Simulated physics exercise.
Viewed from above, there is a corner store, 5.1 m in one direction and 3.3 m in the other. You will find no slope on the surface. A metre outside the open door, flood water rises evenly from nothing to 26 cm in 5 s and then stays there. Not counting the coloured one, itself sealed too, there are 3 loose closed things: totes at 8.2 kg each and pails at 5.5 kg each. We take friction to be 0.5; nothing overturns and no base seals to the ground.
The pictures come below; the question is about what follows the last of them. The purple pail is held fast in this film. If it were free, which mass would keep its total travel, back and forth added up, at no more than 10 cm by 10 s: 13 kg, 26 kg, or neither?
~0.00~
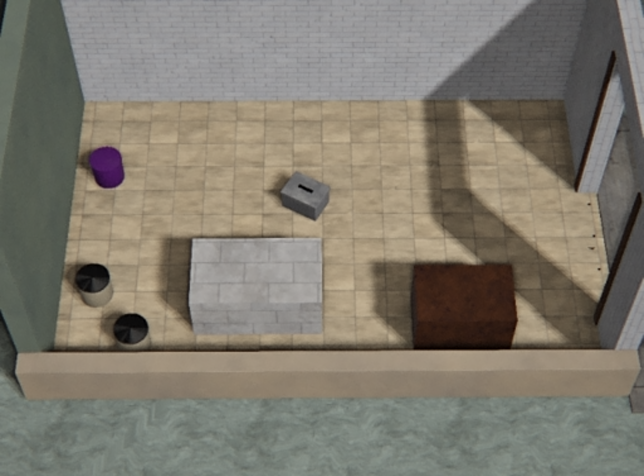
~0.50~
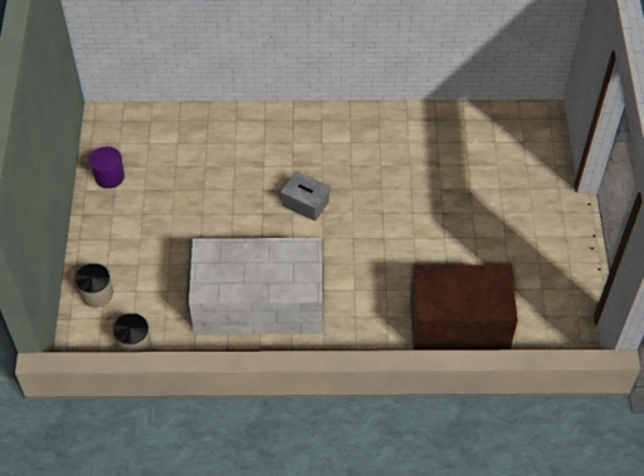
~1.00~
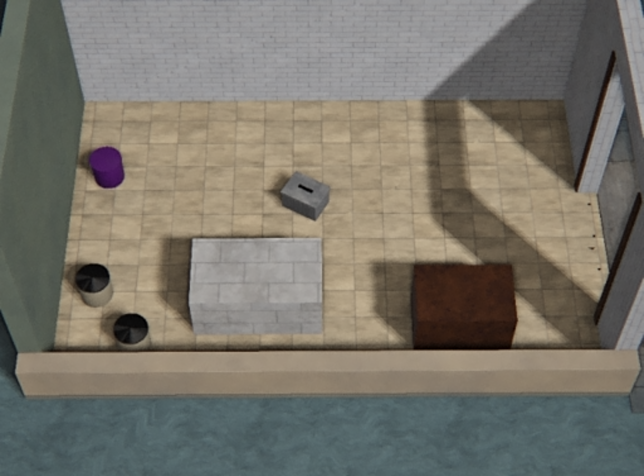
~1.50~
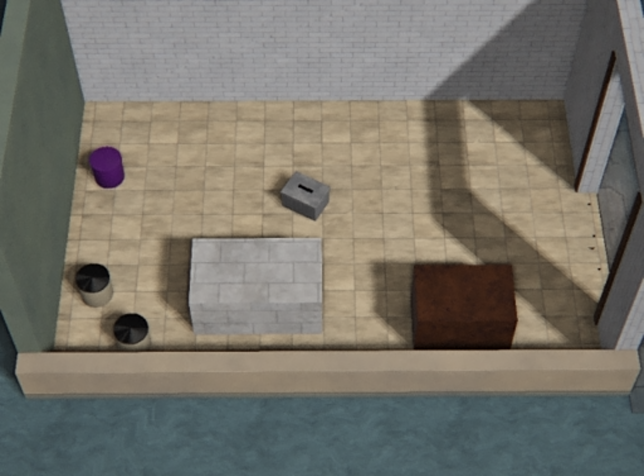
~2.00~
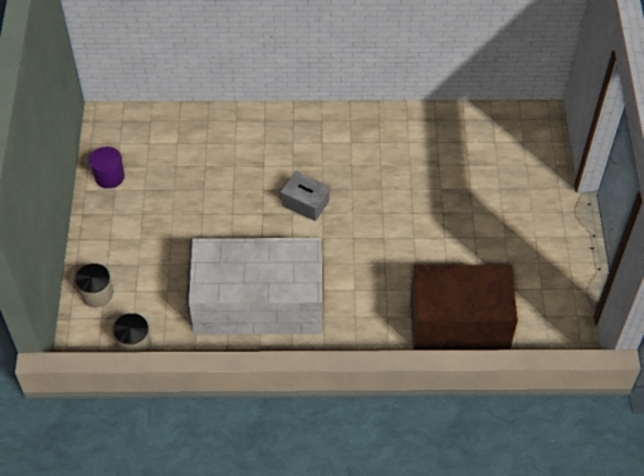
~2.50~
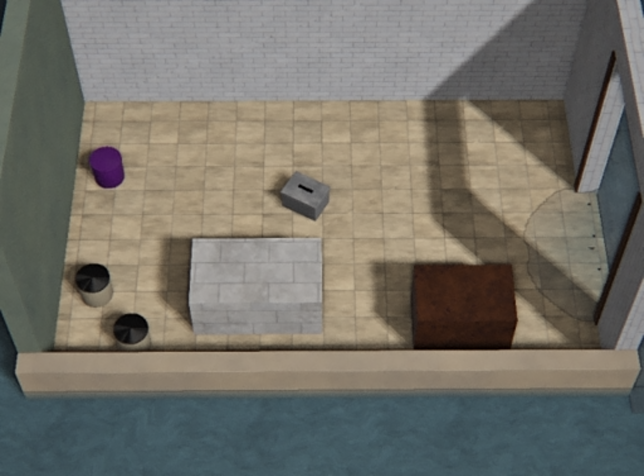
Only 26 kg does it.
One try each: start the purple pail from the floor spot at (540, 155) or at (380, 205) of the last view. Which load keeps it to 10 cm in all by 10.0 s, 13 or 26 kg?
The light mass does it, then only the heavy mass does it.
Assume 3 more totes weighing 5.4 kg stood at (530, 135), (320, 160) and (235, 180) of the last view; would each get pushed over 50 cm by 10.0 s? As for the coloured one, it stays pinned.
In turn: Within it, beyond it, beyond it.
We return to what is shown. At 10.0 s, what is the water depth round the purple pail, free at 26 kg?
Something like 17 centimetres.
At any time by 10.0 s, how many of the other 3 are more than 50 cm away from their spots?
2.
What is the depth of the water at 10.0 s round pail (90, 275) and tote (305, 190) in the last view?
First about 17 cm, second about 18 cm.
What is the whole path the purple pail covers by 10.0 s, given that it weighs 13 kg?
About 150 cm.
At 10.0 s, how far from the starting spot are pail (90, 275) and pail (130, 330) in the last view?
Respectively 60 and 40 cm.
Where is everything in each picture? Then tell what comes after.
The first picture shows the purple pail at (106, 159), on the bottom; water covers 0.0 m2; 0 of 4 have shifted.
The second picture shows the purple pail at (106, 159) rests on the ground; water covers 0.0 m2; 0 of 4 have shifted.
The third picture shows the purple pail at (106, 159), on the bottom; 0.0 m2 under water; 0 of 4 have shifted.
The fourth picture shows the purple pail at (106, 159) rests on the ground; 0.0 m2 under water; 0 of 4 have shifted.
The fifth picture shows the purple pail at (106, 159) rests on the ground; 0.0 m2 under water; 0 of 4 have shifted.
The sixth picture shows the purple pail at (106, 159), on the bottom; 0.7 m2 under water; 0 of 4 have shifted.
After 3.5 s the purple pail would be 0 cm from its start with 13 kg and 0 cm from its start with 26 kg; 0 cm of water round it then.
After 4.5 s the purple pail would be 0 cm from its start with 13 kg and 0 cm from its start with 26 kg; 0 cm of water round it then.
After 7.0 s the purple pail would be 0 cm from its start with 13 kg and 0 cm from its start with 26 kg; 4 cm of water round it then.
After 10.0 s the purple pail would be 148 cm from its start with 13 kg and 0 cm from its start with 26 kg; 17 cm of water round it then.
